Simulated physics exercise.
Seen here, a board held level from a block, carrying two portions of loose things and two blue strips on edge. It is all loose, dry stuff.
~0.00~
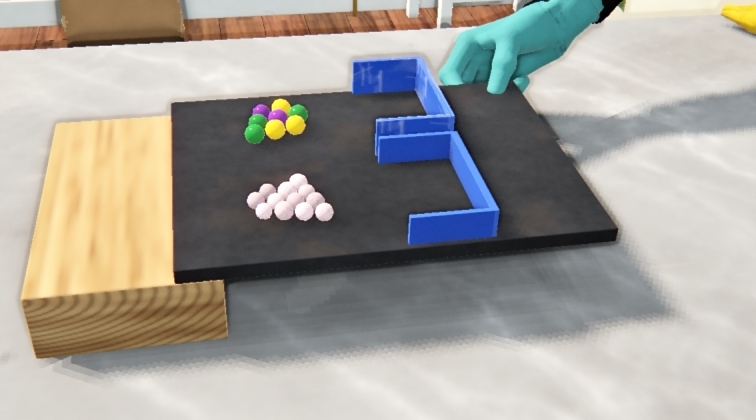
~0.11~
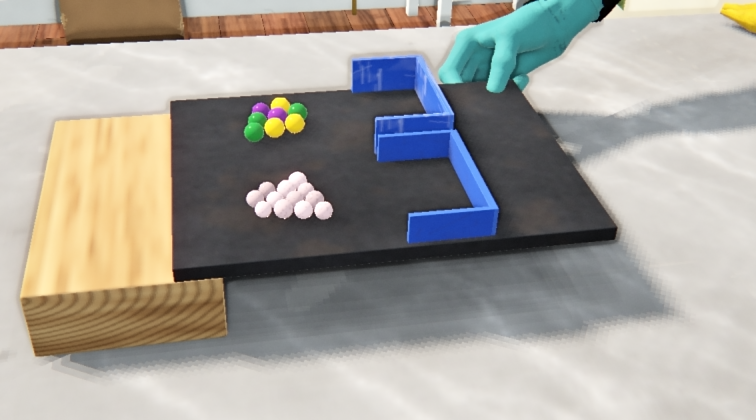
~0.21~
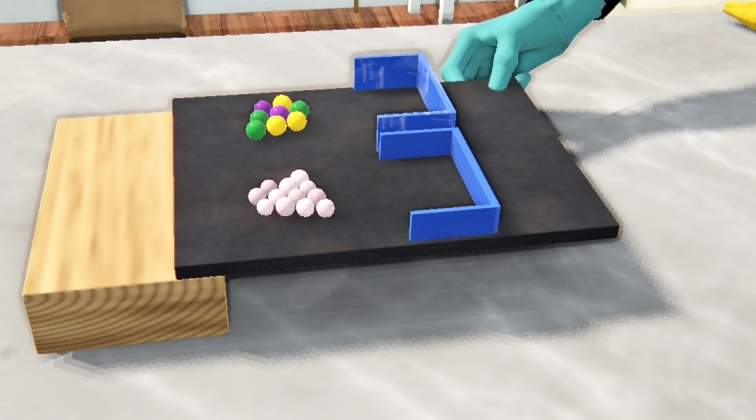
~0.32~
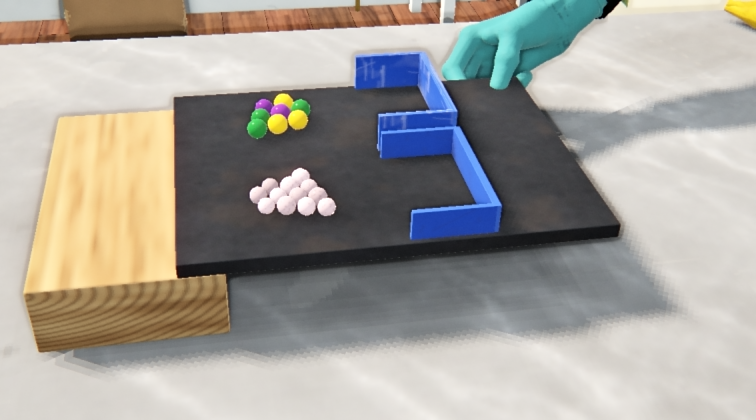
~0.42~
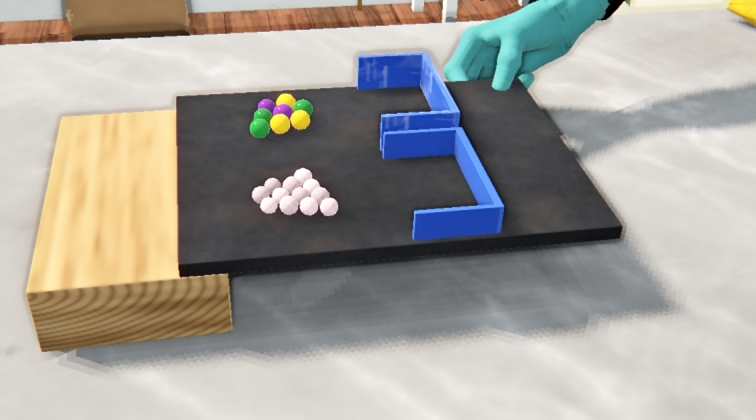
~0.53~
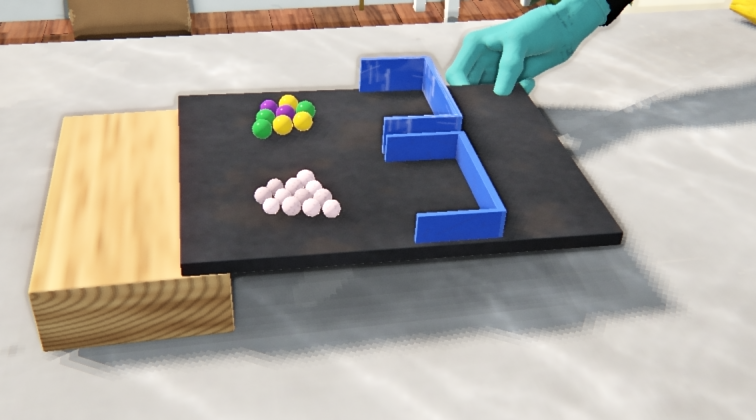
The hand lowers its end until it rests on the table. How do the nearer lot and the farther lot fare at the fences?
The nearer lot ends against the bar and the farther lot ends against the bar.
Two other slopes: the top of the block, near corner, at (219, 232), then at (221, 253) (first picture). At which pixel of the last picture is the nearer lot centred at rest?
One: (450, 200). Two: (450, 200).
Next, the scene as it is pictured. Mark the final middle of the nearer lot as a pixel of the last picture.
At about (448, 213).
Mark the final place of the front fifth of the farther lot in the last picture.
Roughly at (426, 142).
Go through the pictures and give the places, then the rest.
Held end of the board at (600, 228), level; block at (133, 220), low, a small part of the board's length; nearer lot at (296, 202), a few sugar pearls; farther lot at (278, 119), a few gumballs; nearer bar at (472, 181), taller than the pieces; farther bar at (433, 101), taller than the pieces, in the first frame.
Held end of the board at (599, 227), level; farther lot at (278, 117), in the second frame.
Held end of the board at (601, 225), level; nearer lot at (297, 198), in the third frame.
Held end of the board at (602, 224), level; farther lot at (281, 113), in the fourth frame.
Held end of the board at (604, 226), level; nearer lot at (301, 196), in the fifth frame.
Held end of the board at (605, 232), down by 2°; block at (140, 214); nearer lot at (303, 197), not moving; farther lot at (286, 114), not moving; nearer bar at (478, 181); farther bar at (440, 101), in the sixth frame.
After 0.81 s, board sloping at 7°; nearer lot where it was; farther lot on its way down.
After 1.11 s, board resting at 11°; nearer lot on its way down; farther lot on its way down.
After 1.47 s, board resting at 11°; nearer lot has reached its bar; farther lot has reached its bar.
At rest (2.1 s), board resting at 11°; nearer lot gathered behind its bar; farther lot gathered behind its bar.
